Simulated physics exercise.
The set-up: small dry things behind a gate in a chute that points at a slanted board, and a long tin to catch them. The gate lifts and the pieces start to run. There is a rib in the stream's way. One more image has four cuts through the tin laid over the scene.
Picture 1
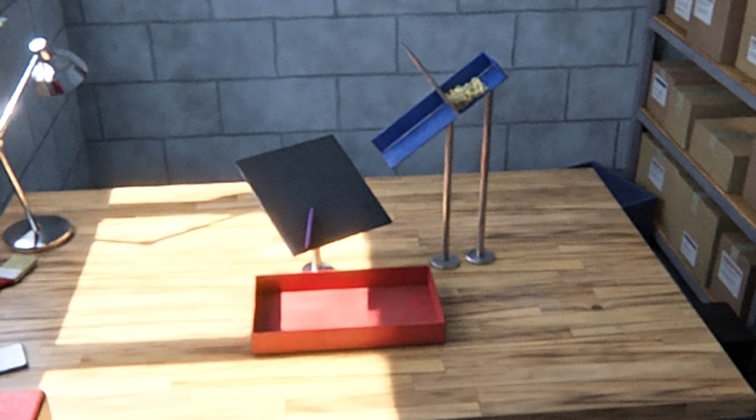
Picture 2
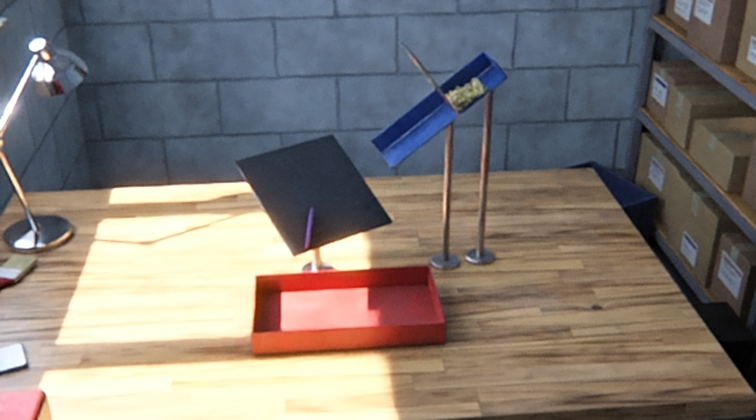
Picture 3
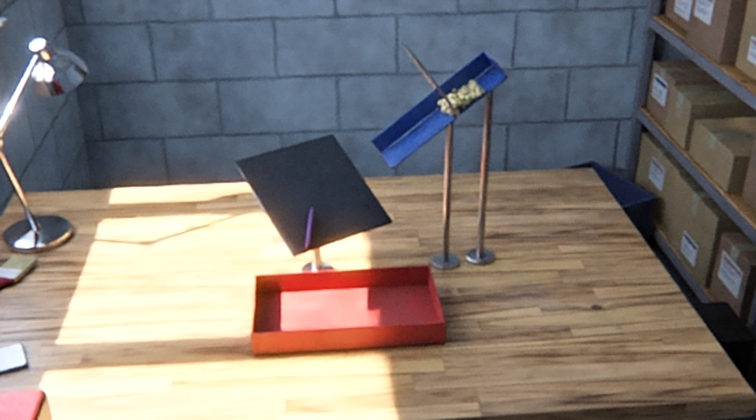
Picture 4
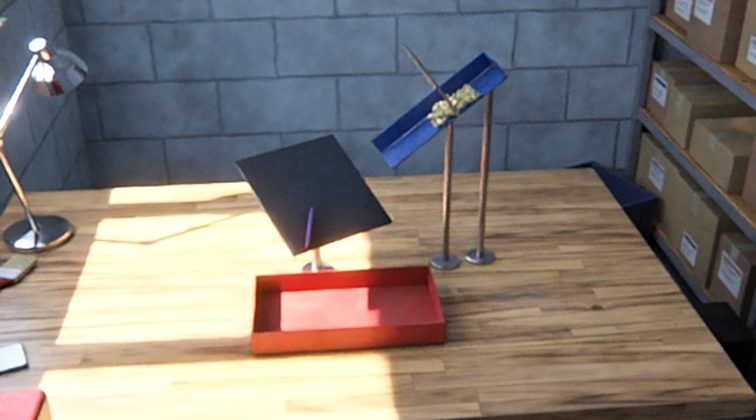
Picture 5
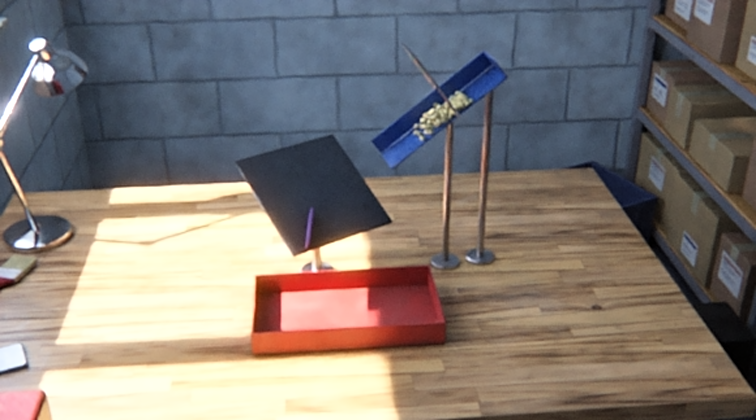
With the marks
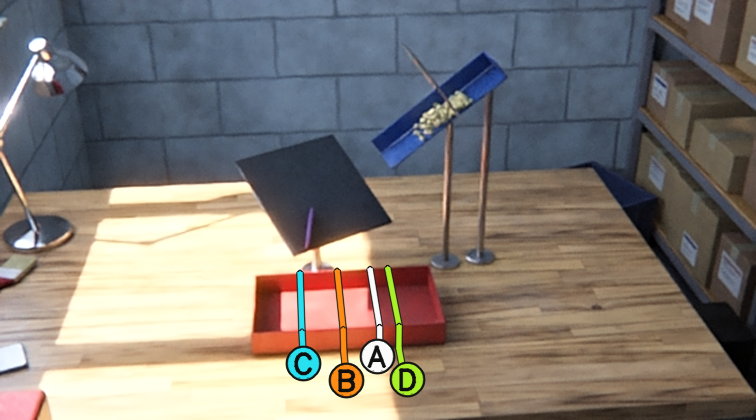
Pale beans slide down and spread out along a sloping blue chute above a dark tilted board.
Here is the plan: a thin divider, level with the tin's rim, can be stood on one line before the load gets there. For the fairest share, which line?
Line B.
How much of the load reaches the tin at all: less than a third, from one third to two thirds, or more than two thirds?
It is more than two thirds.
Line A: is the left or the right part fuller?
Left.
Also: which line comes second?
That is line A.
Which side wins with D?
The left side.
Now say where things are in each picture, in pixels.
Load behind the gate near (464, 95), soya beans; lip of the chute near (387, 162), sloping fairly steeply, in the first frame.
Middle of the board near (314, 191), tilted fairly steeply; middle of its low edge near (345, 238); of its high edge near (285, 147), in the second frame.
Front corners of the tin near (252, 333) and (445, 322), empty; front of the load near (445, 111), in the third frame.
Middle of the load near (451, 108); its front near (434, 122), close to a quarter of the way to the lip; rib from (313, 207) to (309, 242), in the fourth frame.
Middle of the load near (443, 114); its front near (416, 133), close to half of the way to the lip, in the fifth frame.
On the marked copy, line A crosses the front rim at (379, 326); line B crosses the front rim at (343, 328); line C crosses the front rim at (301, 330); line D crosses the front rim at (398, 325).
Choosing A, of what is caught, the bulk on the left of the divider, close to a quarter on the right.
Choosing B, of what is caught, close to half on the left of the divider, close to half on the right.
Choosing C, of what is caught, only a few on the left of the divider, all but a few on the right.
Choosing D, of what is caught, all but a few on the left of the divider, a small share on the right.
